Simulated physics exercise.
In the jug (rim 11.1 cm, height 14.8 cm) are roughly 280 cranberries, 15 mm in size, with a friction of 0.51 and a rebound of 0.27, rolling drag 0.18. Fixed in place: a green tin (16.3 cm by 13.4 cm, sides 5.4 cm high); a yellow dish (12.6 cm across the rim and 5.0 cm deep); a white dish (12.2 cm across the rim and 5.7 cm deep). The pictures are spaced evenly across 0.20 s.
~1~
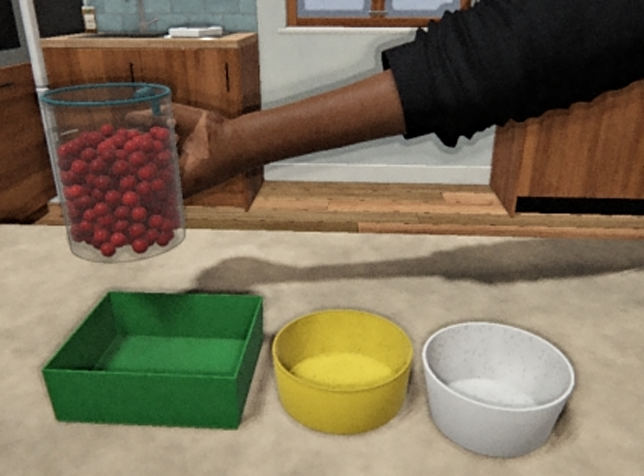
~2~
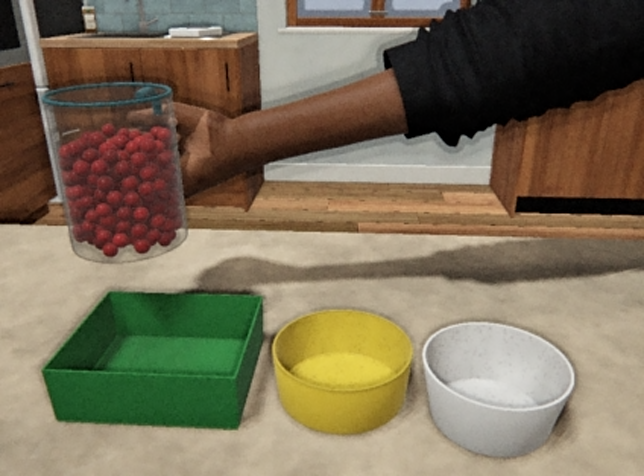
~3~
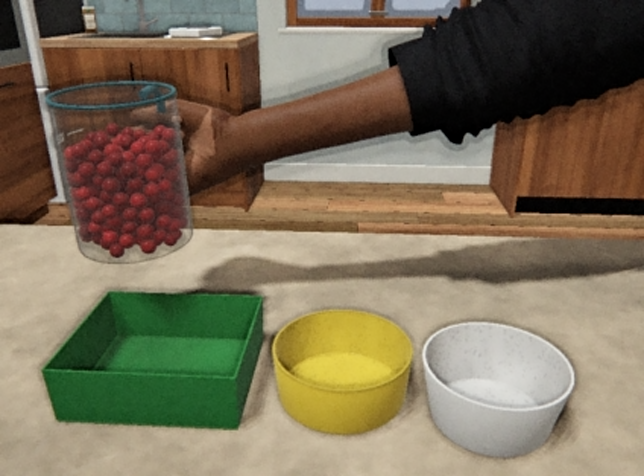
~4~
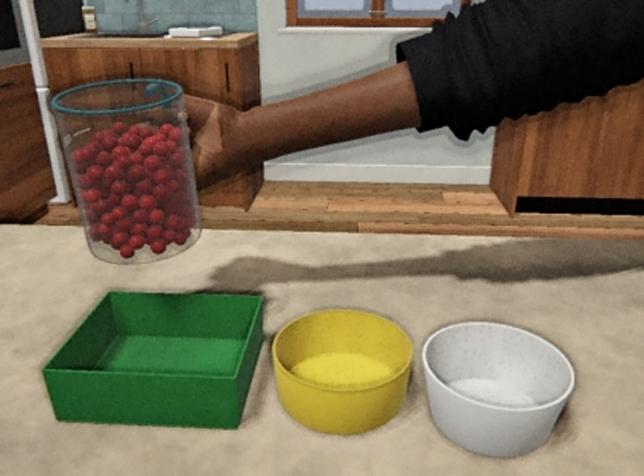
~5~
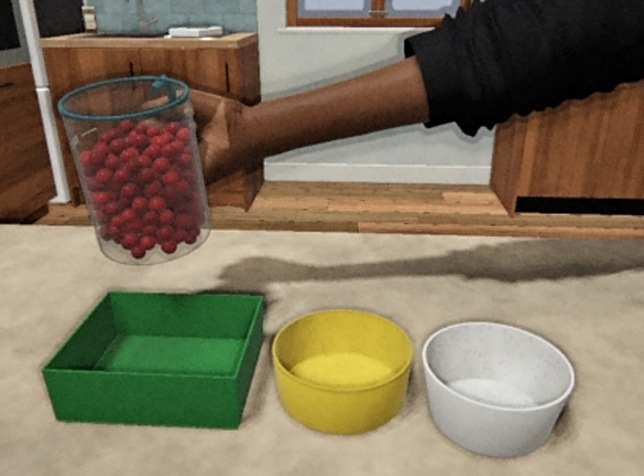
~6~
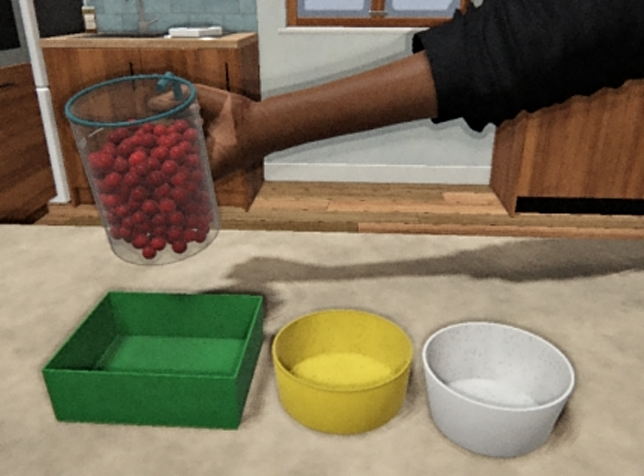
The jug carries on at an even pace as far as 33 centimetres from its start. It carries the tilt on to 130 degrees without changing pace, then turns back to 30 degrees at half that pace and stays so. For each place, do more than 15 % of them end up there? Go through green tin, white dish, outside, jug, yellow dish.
Green tin: No, white dish: Yes, outside: Yes, jug: No, yellow dish: Yes.
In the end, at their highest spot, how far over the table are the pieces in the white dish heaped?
Close to 6.5 centimetres.
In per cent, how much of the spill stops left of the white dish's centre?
About 90 per cent.
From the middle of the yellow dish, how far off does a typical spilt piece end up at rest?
About 12 cm.
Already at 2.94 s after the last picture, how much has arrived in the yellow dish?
35 per cent.
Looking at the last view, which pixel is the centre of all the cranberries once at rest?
Centre: Approx. (438, 386).
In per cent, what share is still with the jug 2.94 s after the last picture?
Roughly 0 per cent of the load is still held.
Then, 1.13 s after the last picture, tilt 117 degrees; jug 80 %, yellow dish 10 %, in the air 5 %; middle of all pieces near (389, 209).
Then, 2.07 s after the last picture, tilt 99 degrees; white dish 40 %, outside 25 %, yellow dish 35 %; middle of all pieces near (426, 380).
Then, 2.94 s after the last picture, tilt 58 degrees; white dish 40 %, outside 25 %, yellow dish 35 %; middle of all pieces near (426, 380).
Then, 3.76 s after the last picture, tilt 30 degrees; white dish 40 %, outside 25 %, yellow dish 35 %; middle of all pieces near (426, 380).
In the end, green tin 0 %, white dish 40 %, outside 25 %, jug 0 %, yellow dish 35 %.
